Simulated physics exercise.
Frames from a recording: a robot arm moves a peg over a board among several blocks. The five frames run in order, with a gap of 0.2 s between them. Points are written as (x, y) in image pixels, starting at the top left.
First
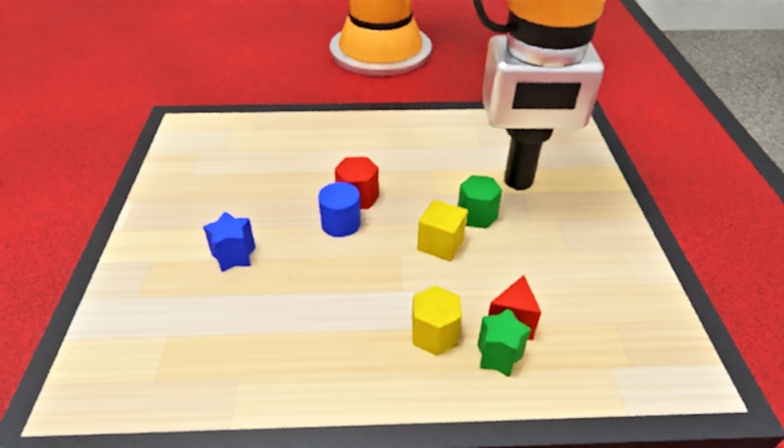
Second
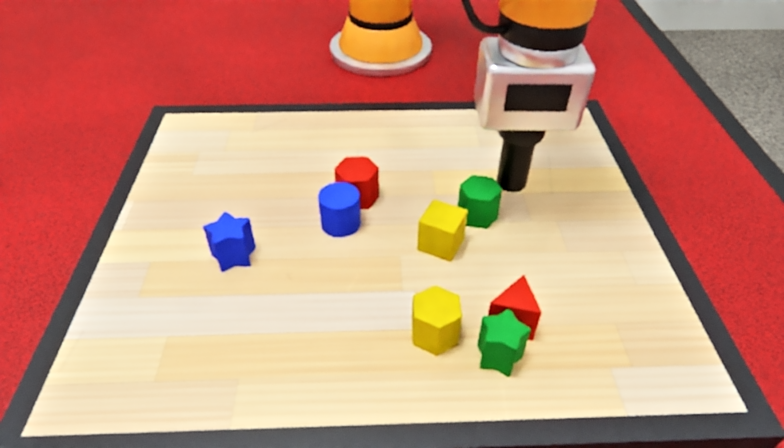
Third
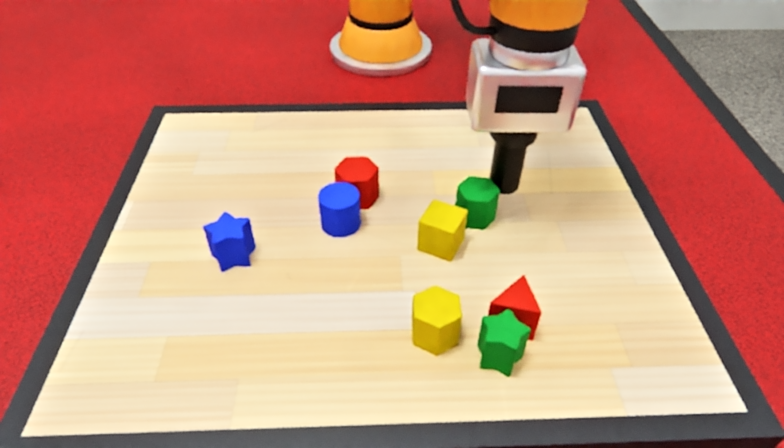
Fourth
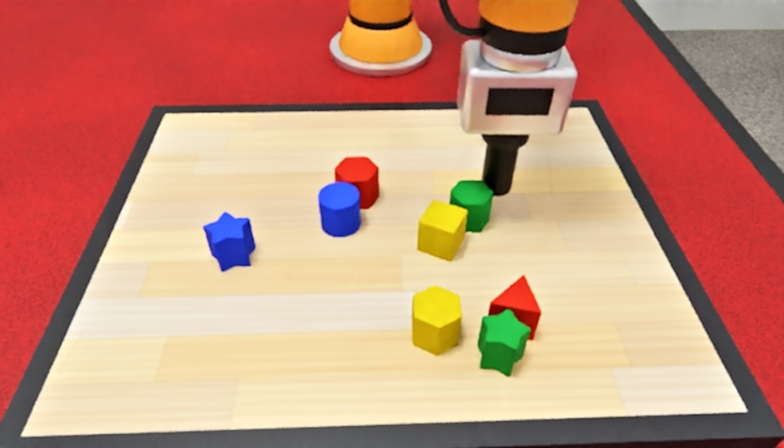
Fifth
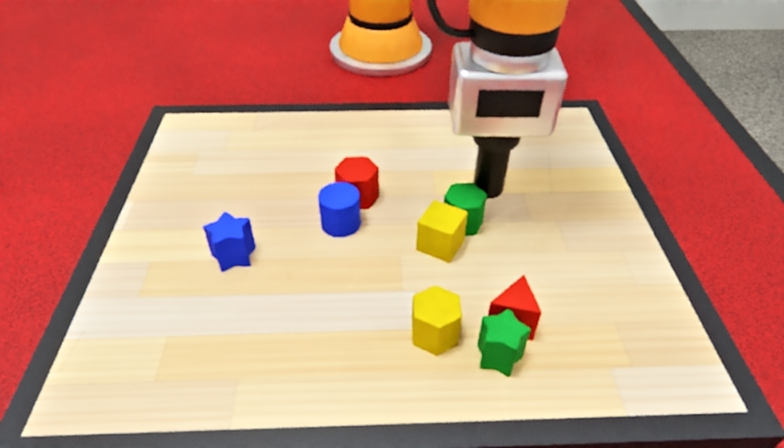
On a pale wooden board edged in black over a red surface, a robot arm holds a dark peg to the right of a green hexagonal block, among other scattered coloured blocks. The peg slides left a short way, then pushes the green block slightly left and toward the viewer, beside the yellow square block.
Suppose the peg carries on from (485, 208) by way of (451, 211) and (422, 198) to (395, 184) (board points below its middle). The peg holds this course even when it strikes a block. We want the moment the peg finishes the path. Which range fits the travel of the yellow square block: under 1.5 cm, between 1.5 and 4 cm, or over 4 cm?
The best fit is 1.5 to 4 cm.
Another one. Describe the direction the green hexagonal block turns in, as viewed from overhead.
Bird's-eye view: Counterclockwise.
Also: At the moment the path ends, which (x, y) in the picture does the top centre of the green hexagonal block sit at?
It will likely be found at (439, 202).
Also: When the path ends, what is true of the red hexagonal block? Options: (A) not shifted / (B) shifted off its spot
I'll go with A - not shifted.
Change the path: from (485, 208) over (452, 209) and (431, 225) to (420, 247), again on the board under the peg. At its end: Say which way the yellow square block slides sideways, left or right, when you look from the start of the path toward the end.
To the path's left.
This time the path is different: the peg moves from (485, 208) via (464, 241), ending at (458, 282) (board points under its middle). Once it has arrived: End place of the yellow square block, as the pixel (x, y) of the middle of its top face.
Final place: (380, 262).
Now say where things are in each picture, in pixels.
In the first picture, peg's lower end (518, 182); red hexagonal block (357, 168); yellow square block (443, 215); green hexagonal block (481, 187).
In the second picture, peg (511, 184); blocks still.
In the third picture, peg (503, 186); green hexagonal block (479, 188).
In the fourth picture, peg (496, 188); green hexagonal block (472, 191).
In the fifth picture, peg (488, 190); red hexagonal block (357, 168); yellow square block (443, 216); green hexagonal block (466, 194).
What follows on the original path. One third of the way, peg (453, 193); yellow square block (431, 228); green hexagonal block (440, 203), turned 35° anticlockwise.
Two thirds of the way, peg (423, 180); yellow square block (431, 229); green hexagonal block (439, 202), turned 40° anticlockwise.
At the end, peg (395, 166); red hexagonal block still; yellow square block (431, 229); green hexagonal block (439, 202), turned 40° anticlockwise.
